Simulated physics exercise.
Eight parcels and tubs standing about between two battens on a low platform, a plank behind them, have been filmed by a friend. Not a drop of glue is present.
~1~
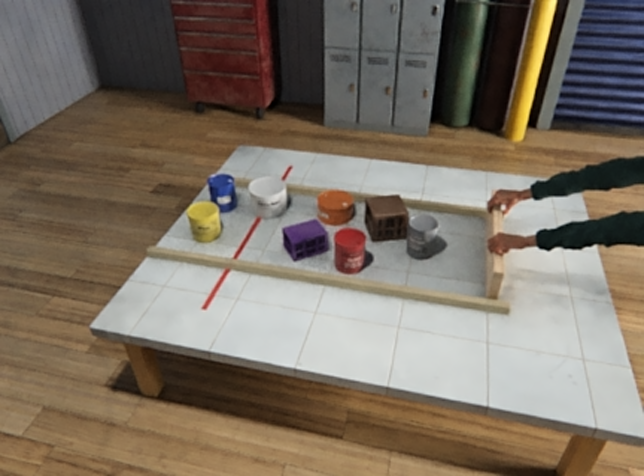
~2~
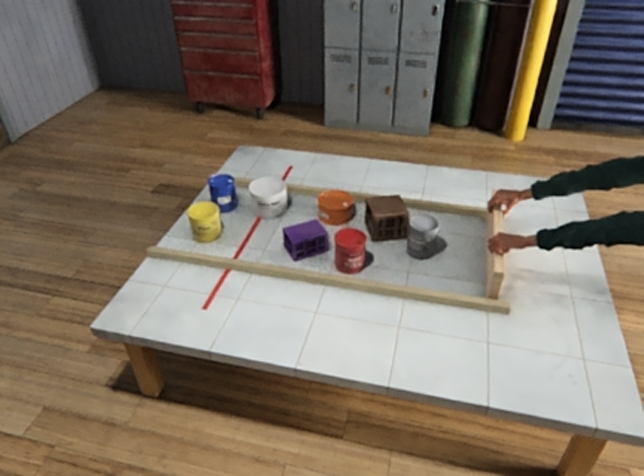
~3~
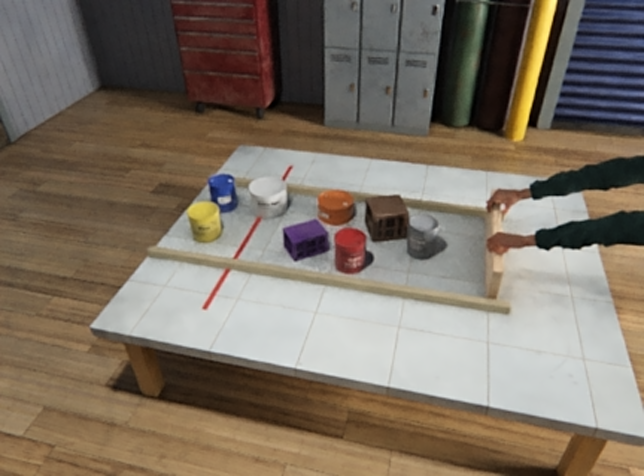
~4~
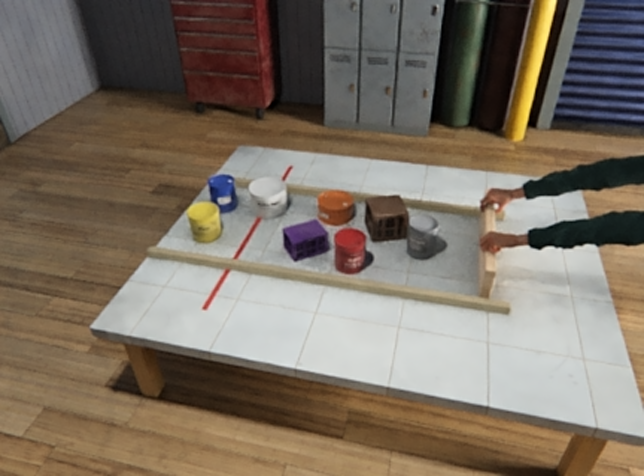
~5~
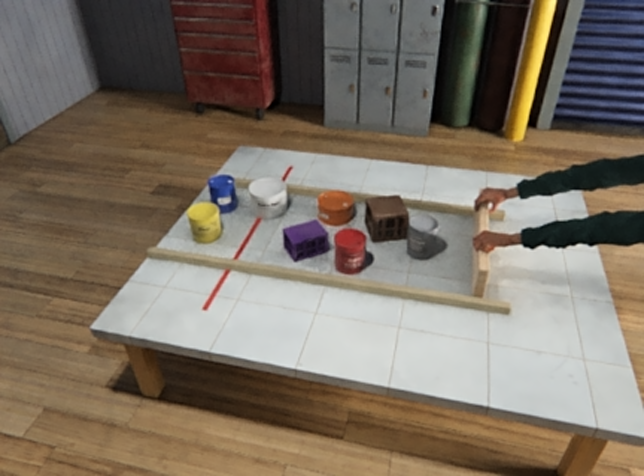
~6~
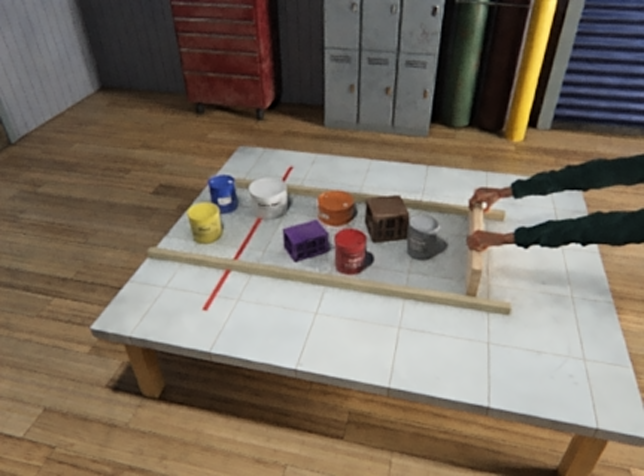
The footage shows a pair of hands sliding a wooden plank slightly left between two battens on a low tiled platform, while the eight coloured containers standing near a red tape line stay where they are.
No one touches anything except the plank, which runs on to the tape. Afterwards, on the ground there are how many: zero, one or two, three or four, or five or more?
On the ground there are one or two.
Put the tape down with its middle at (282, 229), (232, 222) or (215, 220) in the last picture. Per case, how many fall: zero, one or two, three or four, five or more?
Taking the places in the order asked: Either one or two, then three to four, then either three or four.
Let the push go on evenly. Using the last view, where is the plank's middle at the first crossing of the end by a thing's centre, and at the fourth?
I'd say close to (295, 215), and after that close to (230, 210).
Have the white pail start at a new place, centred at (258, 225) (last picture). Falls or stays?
It is not lost from there.
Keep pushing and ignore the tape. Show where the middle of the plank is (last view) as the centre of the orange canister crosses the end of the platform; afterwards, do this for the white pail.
Around (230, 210) first and around (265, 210) second.
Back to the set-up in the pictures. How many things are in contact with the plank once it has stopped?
3 in contact.
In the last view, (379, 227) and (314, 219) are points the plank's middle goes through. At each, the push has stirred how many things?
So 3, and at the other place 7.
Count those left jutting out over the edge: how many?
So the number is 0.
Soon after, none off yet; blue canister at rest near (223, 194); yellow pail at rest near (205, 223); white pail at rest near (269, 199).
After that, none off yet; blue canister at rest near (223, 194); yellow pail at rest near (205, 223); white pail moving near (266, 198).
And then, none off yet; blue canister displaced about its own width near (189, 192); yellow pail at rest near (205, 223); white pail displaced about its own width near (220, 193).
In the end, the number that fall off is one or two; gone, white pail and blue canister.
